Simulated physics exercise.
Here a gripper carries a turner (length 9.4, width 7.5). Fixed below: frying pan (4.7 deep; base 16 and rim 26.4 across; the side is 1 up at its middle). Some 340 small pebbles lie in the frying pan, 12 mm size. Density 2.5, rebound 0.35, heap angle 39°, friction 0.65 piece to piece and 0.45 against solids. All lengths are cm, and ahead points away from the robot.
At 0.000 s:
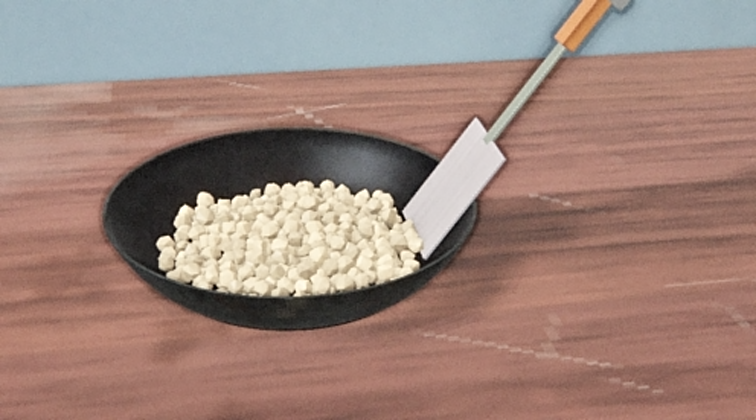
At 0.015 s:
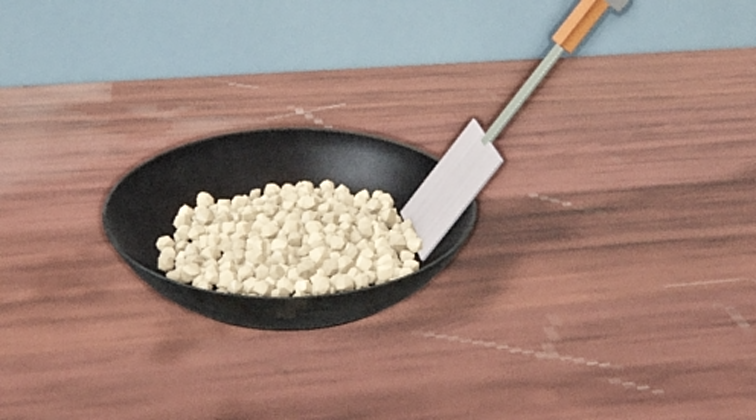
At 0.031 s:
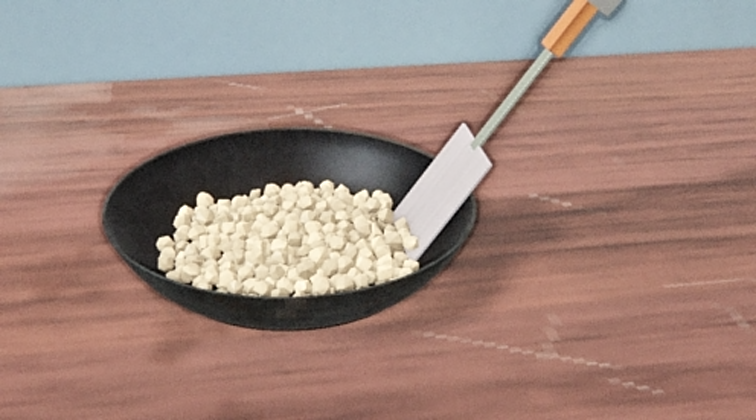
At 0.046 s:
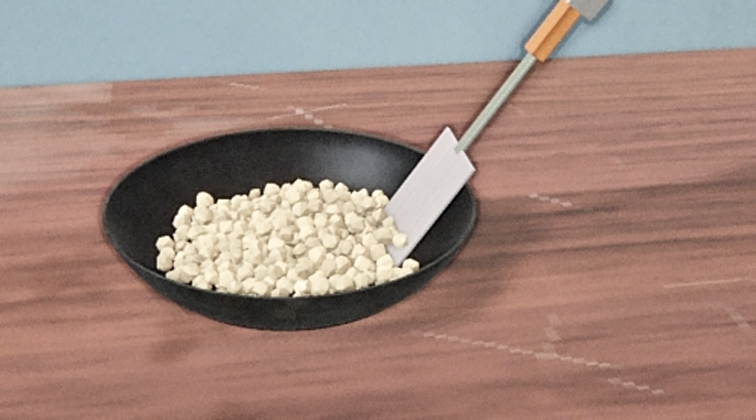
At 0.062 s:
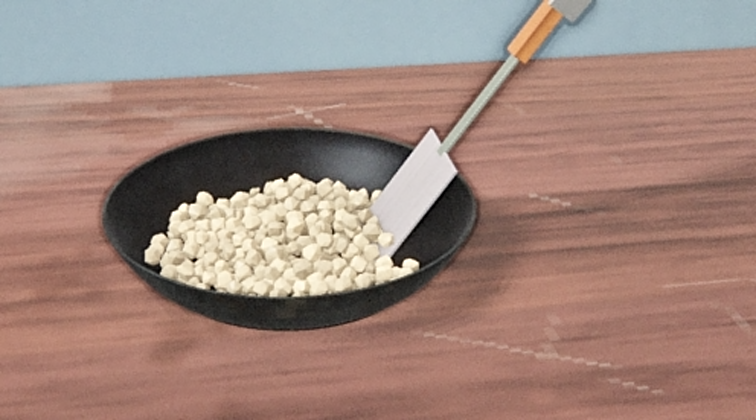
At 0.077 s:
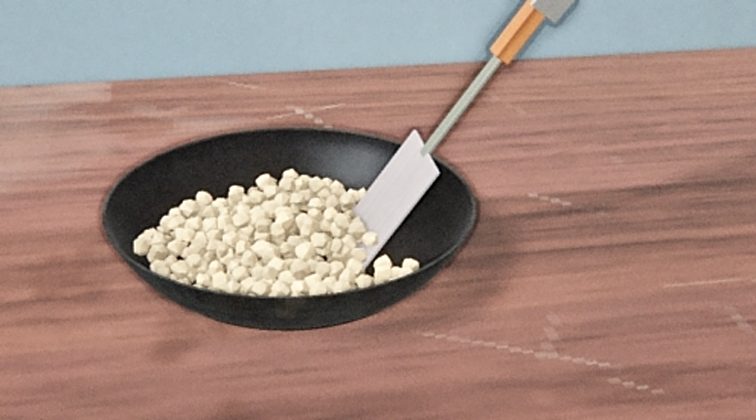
A reddish-brown wooden surface with pale scratch marks lies in front of a plain blue background, seen from slightly above by a still camera. A round black frying pan at left of centre holds a heap of small cream-coloured pebbles, with a pale turner with an orange and grey handle slanting into its right side. The turner, barely moving at first, slides leftward, pushing the pebbles into a slightly taller heap towards the left while a few remain at its lower right.
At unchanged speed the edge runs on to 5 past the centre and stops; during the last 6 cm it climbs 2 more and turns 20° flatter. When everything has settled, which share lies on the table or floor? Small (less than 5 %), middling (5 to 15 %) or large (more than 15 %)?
Answer: Small; less than 5 % of the small pebbles finish on the table or floor.
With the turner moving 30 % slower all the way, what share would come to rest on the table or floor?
It would be near 0 per cent.
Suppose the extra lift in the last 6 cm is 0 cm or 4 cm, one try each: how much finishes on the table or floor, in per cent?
About 0 and 0 per cent.
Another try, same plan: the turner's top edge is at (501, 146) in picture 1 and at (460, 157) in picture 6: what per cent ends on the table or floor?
About 0 per cent.
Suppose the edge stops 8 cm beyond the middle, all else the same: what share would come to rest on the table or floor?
It would be near 5 per cent.
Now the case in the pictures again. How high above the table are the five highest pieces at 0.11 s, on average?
Roughly 5 cm.
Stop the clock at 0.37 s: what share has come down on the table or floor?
Roughly 0 per cent.
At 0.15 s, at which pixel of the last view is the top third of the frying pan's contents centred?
Near (214, 227).
By 0.11 s, sloping 53°, highest piece 6 above the table; 338 in the frying pan.
By 0.15 s, sloping 45°, highest piece 5 above the table; 338 in the frying pan.
By 0.37 s, sloping 34°, highest piece 6 above the table; 336 in the frying pan, 2 on the table or floor.
By 1.42 s, sloping 34°, highest piece 6 above the table; 336 in the frying pan, 2 on the table or floor.
Final count, 336 in the frying pan, 2 on the table or floor. That is 1 % on the table or floor.
